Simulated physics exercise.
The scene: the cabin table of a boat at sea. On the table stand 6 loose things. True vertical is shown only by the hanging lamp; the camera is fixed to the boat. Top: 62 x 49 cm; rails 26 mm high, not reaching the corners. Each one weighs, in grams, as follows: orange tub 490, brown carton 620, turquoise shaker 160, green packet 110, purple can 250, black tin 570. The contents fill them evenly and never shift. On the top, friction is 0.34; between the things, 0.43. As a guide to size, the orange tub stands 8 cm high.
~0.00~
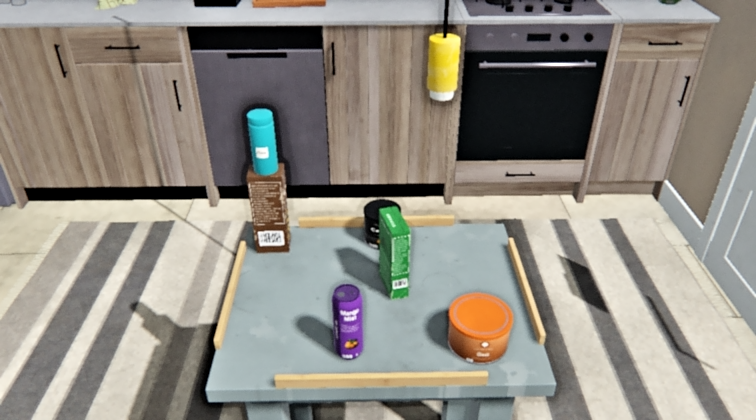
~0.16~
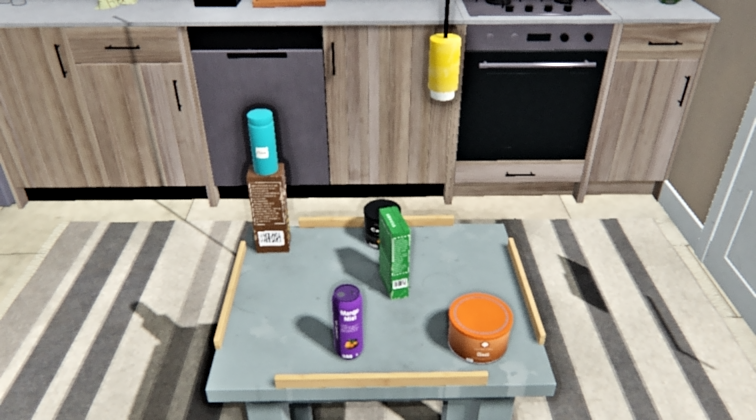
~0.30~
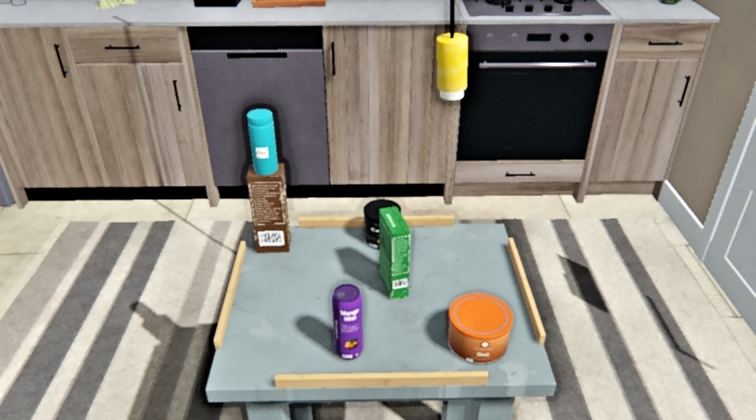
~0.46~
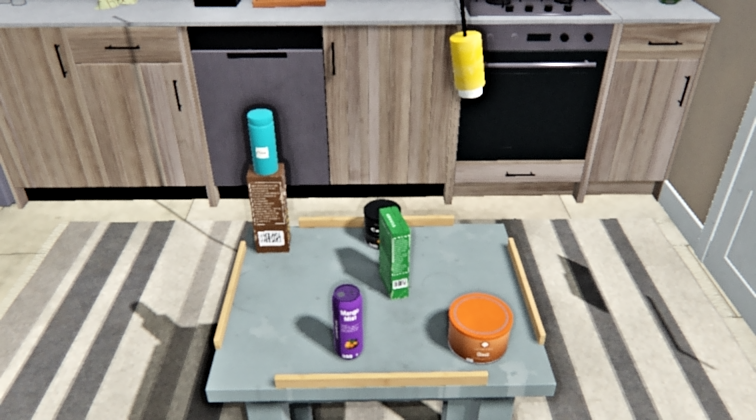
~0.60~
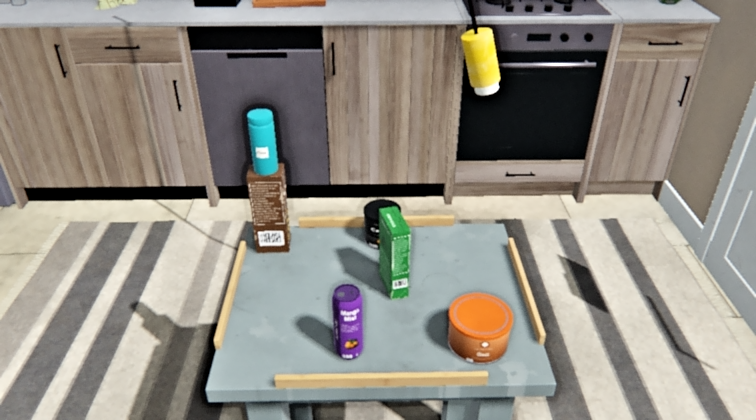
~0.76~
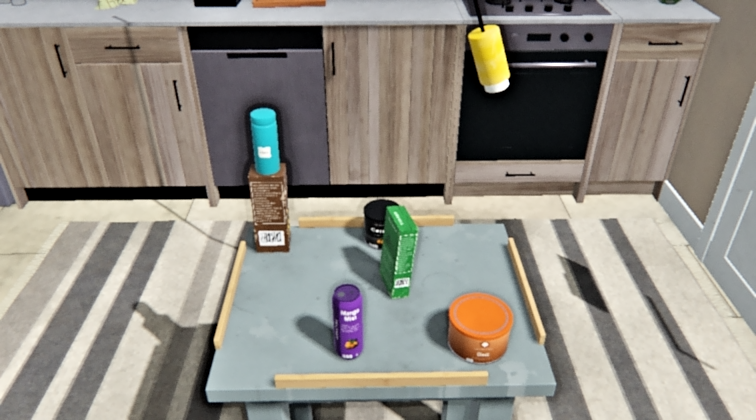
A yellow hanging lamp swung steadily out to the right above a small table in a kitchen, while the turquoise shaker on the brown carton and the green packet only leaned slightly right at the end.
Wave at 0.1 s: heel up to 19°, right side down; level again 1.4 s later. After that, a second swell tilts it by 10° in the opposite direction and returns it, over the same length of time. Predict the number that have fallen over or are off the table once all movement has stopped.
That number is three or more.
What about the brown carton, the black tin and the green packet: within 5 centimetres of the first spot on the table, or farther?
Brown carton: Is displaced; black tin: Remains in place; green packet: Is displaced.
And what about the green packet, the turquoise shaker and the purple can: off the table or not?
Observed: Green packet remains in bounds; turquoise shaker exits its support; purple can remains in bounds.
After 1.06 s, floor tilted 13°, right side down; brown carton 24° off its base near (290, 206); green packet on its side; turquoise shaker 24° off its base.
After 1.26 s, floor tilted 5°, right side down; brown carton 63° off its base near (325, 216); turquoise shaker on its side; green packet on its side.
After 1.66 s, floor tilted 1°, left side down; turquoise shaker now off the table; brown carton 63° off its base near (325, 216); green packet on its side.
In the end (3.4 s), off the table, turquoise shaker; toppled on the table, brown carton and green packet; the other 3 under 5 cm from the start. In the last view, orange tub near (479, 329), brown carton near (325, 216).
